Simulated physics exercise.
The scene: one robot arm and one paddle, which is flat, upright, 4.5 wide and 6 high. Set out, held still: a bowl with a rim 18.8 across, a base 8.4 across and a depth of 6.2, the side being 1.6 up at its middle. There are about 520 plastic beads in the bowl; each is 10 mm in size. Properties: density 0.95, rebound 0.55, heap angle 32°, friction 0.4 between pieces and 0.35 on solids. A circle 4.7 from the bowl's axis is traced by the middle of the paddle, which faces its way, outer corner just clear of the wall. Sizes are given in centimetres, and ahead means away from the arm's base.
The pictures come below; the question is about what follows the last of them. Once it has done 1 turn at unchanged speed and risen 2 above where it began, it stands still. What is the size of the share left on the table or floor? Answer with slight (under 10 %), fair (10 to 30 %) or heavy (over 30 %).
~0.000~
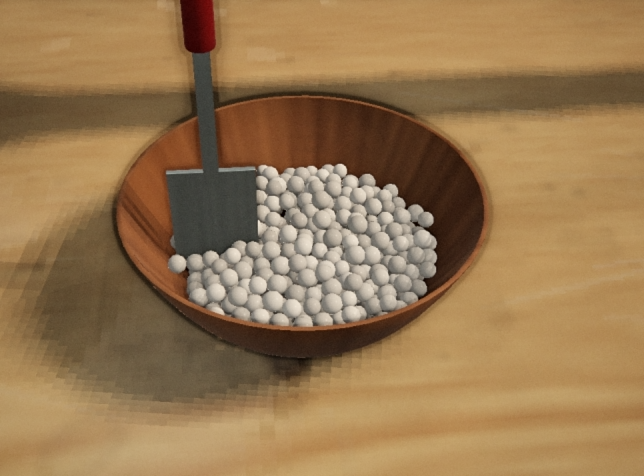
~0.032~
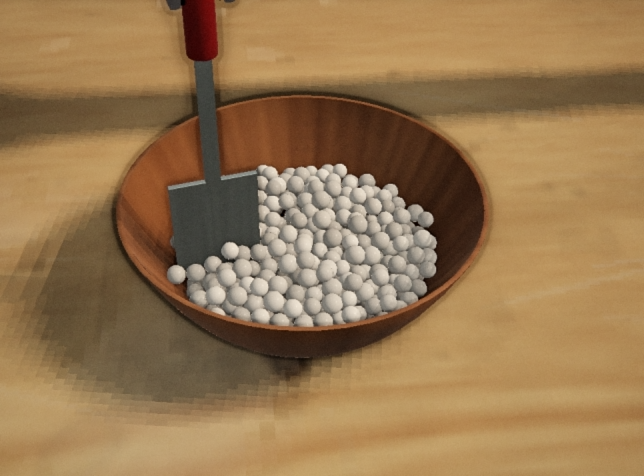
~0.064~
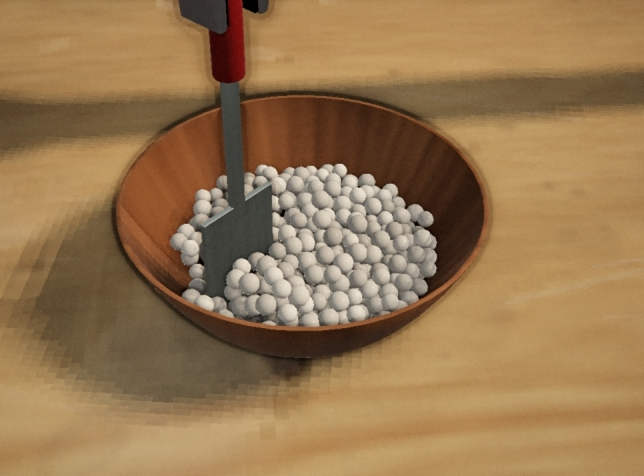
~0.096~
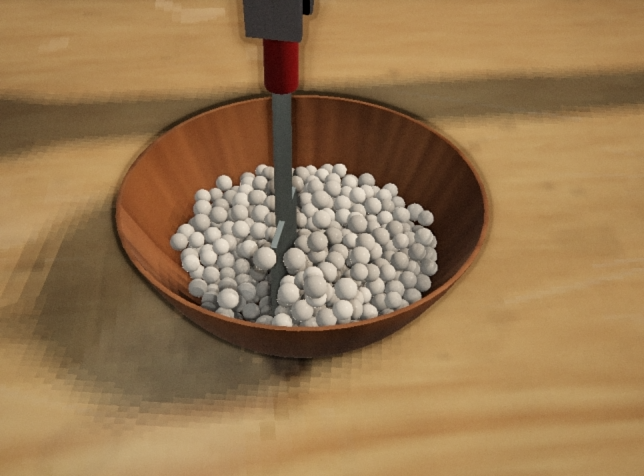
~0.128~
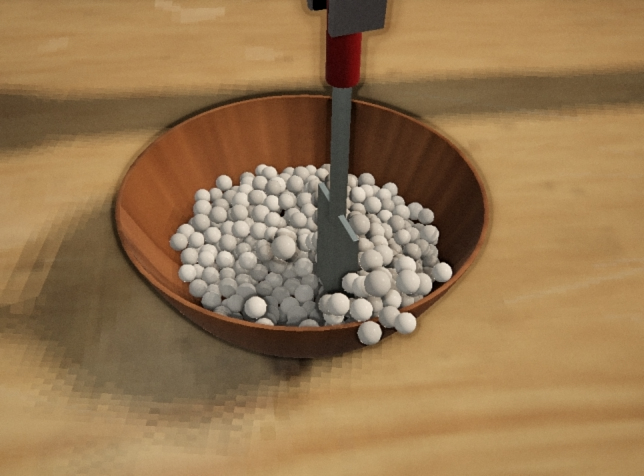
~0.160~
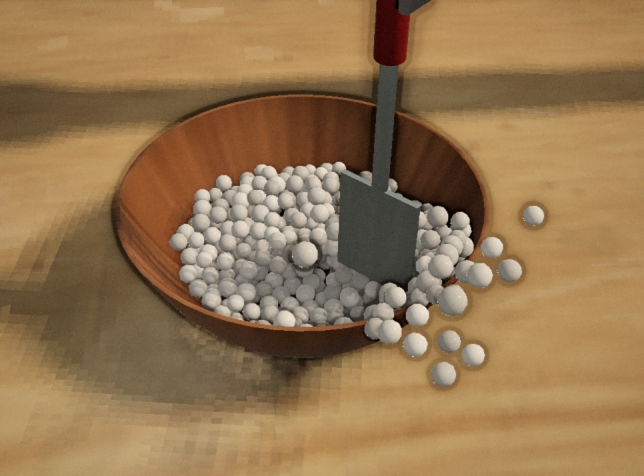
Fair.
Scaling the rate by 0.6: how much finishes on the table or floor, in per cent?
It would come to around 5 percent.
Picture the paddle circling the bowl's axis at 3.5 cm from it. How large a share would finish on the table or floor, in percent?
In that case some 20 per cent.
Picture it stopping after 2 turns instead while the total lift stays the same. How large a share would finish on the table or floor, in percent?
I'd expect around 30 per cent.
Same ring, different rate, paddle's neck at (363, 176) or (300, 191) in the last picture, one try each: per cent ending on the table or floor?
It comes to roughly 15 per cent and then 5 per cent.
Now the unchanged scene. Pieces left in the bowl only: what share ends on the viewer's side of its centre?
Around 45 per cent of what the bowl keeps.
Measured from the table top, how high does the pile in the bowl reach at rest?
I'd say close to 4.5 centimetres.
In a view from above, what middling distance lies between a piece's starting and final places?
Some 1 centimetres or so.
By 0.24 s, 218° round, highest piece 14 above the table; 470 in the bowl, 3 on the table or floor, 46 in flight or on the tool.
By 0.33 s, 300° round, highest piece 10 above the table; 449 in the bowl, 40 on the table or floor, 30 in flight or on the tool.
By 0.57 s, 0° round, highest piece 5 above the table; 436 in the bowl, 83 on the table or floor.
By 1.27 s, 0° round, highest piece 4 above the table; 436 in the bowl, 83 on the table or floor.
Final count, 436 in the bowl, 83 on the table or floor. That is 16 % on the table or floor.
